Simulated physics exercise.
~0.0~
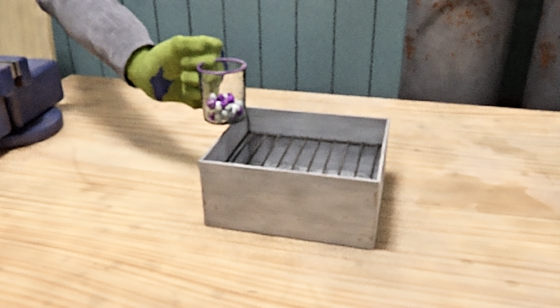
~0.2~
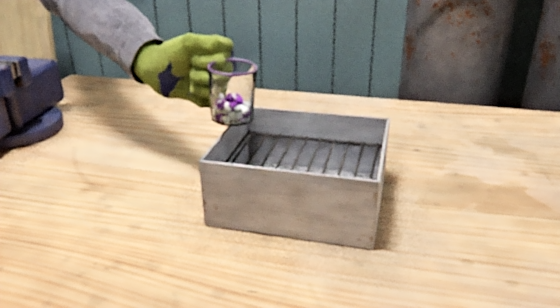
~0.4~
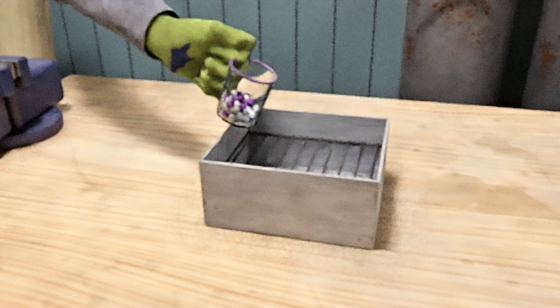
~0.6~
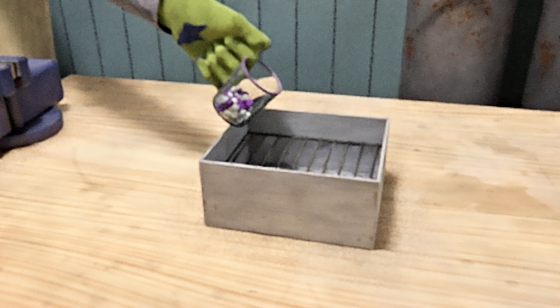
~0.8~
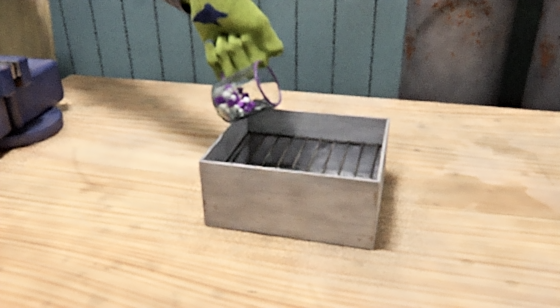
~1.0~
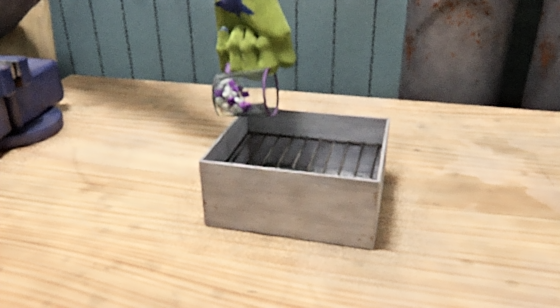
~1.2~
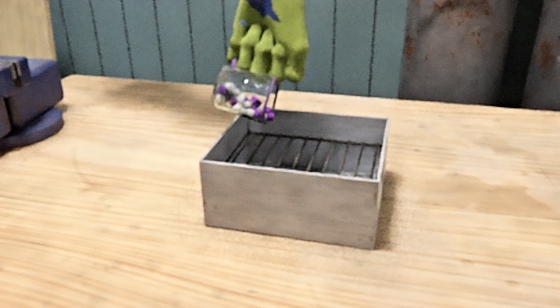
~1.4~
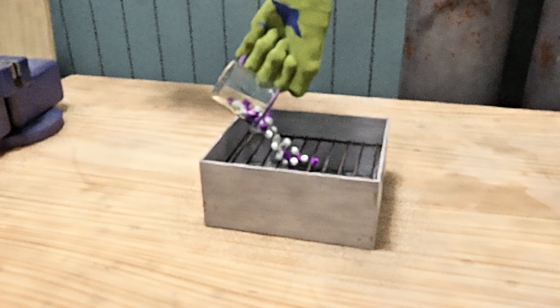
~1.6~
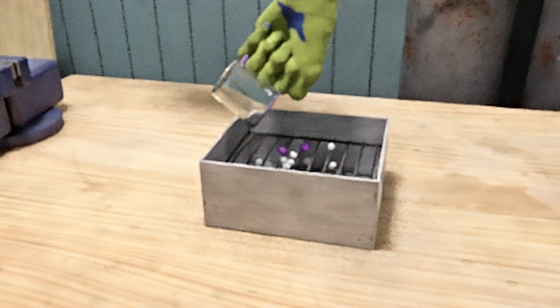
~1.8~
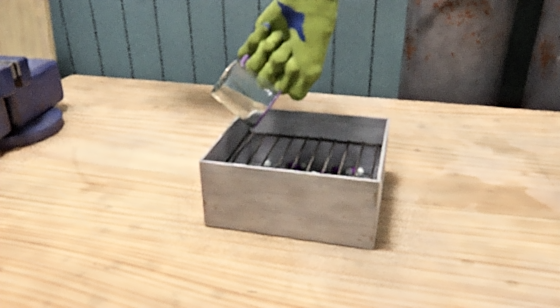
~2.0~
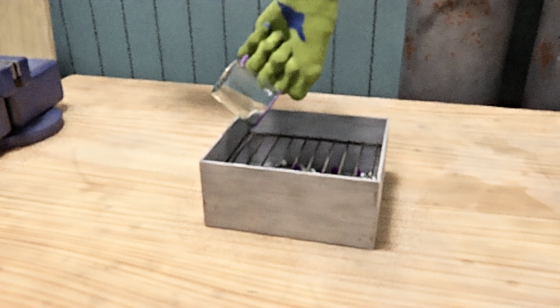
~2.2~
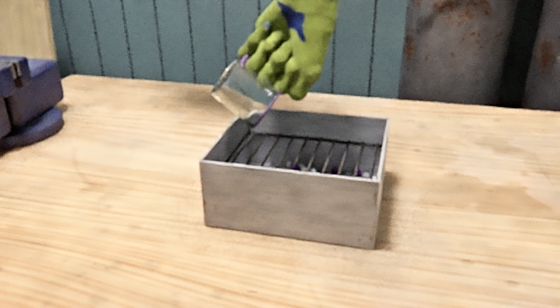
A green-gloved hand holds a clear cup of small purple and white pieces above an open grey box with dark wires across it. The box sits on a pale wooden table, seen from slightly above, with a dark blue tool at the left and teal boards and rusty metal behind. The hand shifts right and tips the cup over the box's left side, turning it until its mouth points down. The pieces spill out rightward onto the wires, scatter, and drop between them. At the end, both colours lie beneath the wires, while the hand holds the emptied cup still above.
